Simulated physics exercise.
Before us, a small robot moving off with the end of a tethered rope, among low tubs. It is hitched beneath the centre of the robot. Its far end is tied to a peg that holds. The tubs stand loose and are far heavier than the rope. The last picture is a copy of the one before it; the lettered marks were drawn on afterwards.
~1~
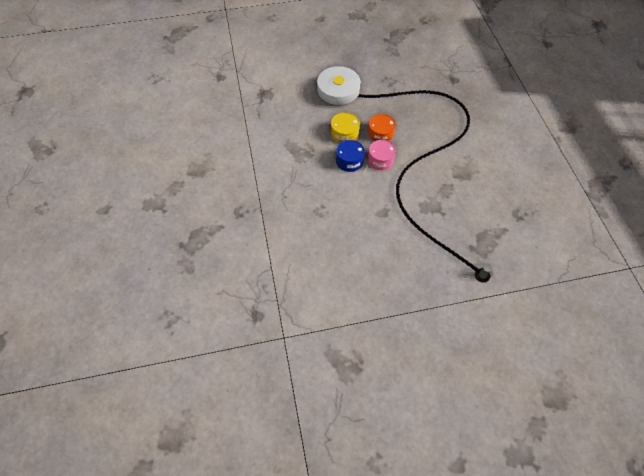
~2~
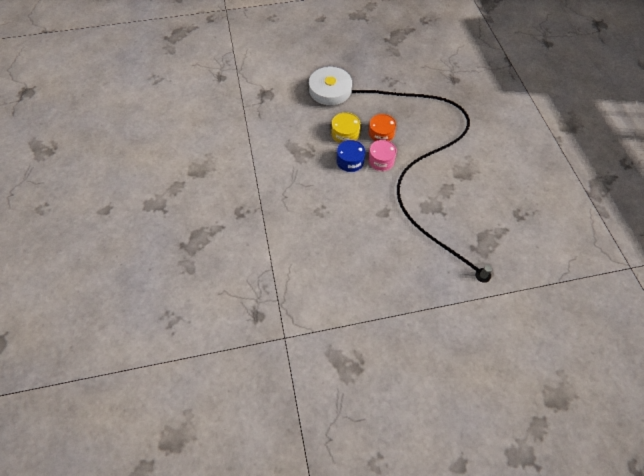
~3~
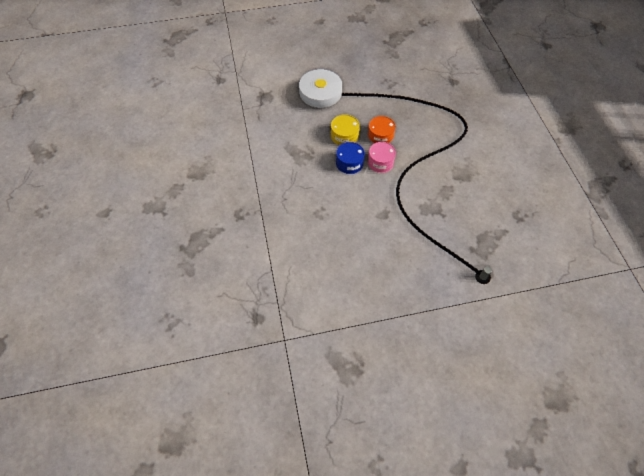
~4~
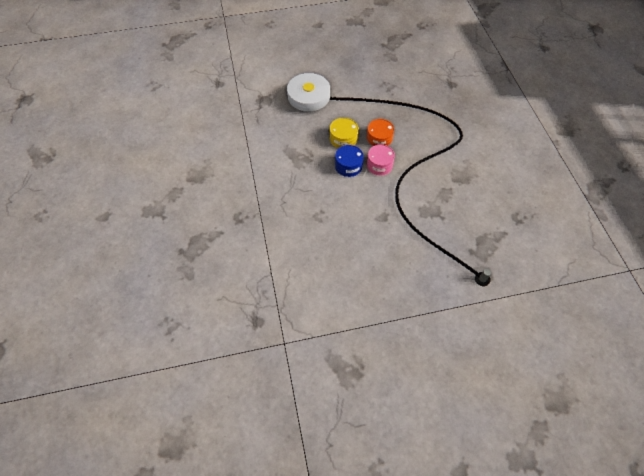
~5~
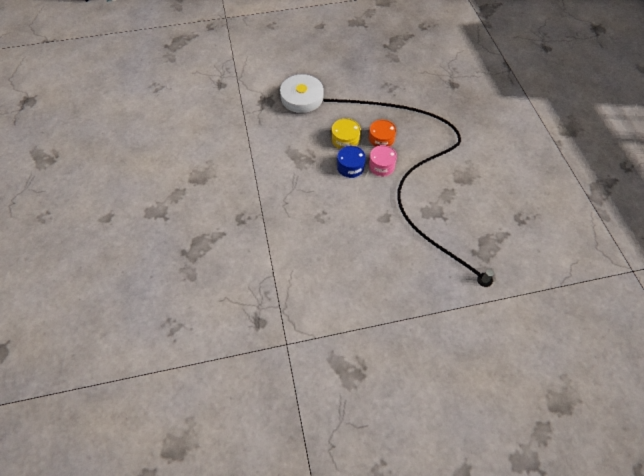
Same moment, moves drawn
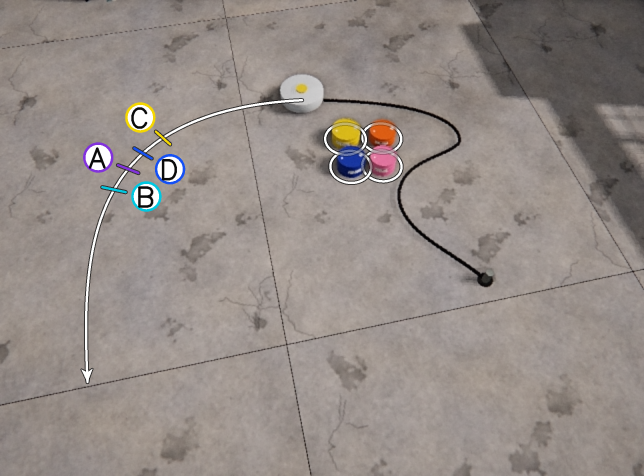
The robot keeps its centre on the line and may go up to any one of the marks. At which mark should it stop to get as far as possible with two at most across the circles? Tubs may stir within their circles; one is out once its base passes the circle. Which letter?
It should halt at C.
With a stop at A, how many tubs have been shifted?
Four.
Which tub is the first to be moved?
Orange.
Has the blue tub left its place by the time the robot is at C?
No.
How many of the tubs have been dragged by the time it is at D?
Four.
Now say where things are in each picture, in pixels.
The first picture shows robot (339, 86); peg (485, 272); pink tub (382, 155).
The second picture shows robot (330, 87); orange tub (382, 128).
The third picture shows robot (321, 89); yellow tub (345, 130).
The fourth picture shows robot (309, 93); pink tub (381, 160).
The fifth picture shows robot (302, 95); blue tub (351, 162); yellow tub (346, 134); peg (487, 276).
On the marked copy, A at (128, 169); B at (114, 190); C at (163, 138); D at (143, 153); the route from (302, 100) via (124, 175) to (88, 382).
With C. Early on, robot (251, 100).
Further on, robot (202, 113).
At the end, robot (161, 132); orange tub (367, 146); yellow tub (343, 136); one over the rings.
As for the rest, A has four over the rings; B has four over the rings; D has four over the rings.
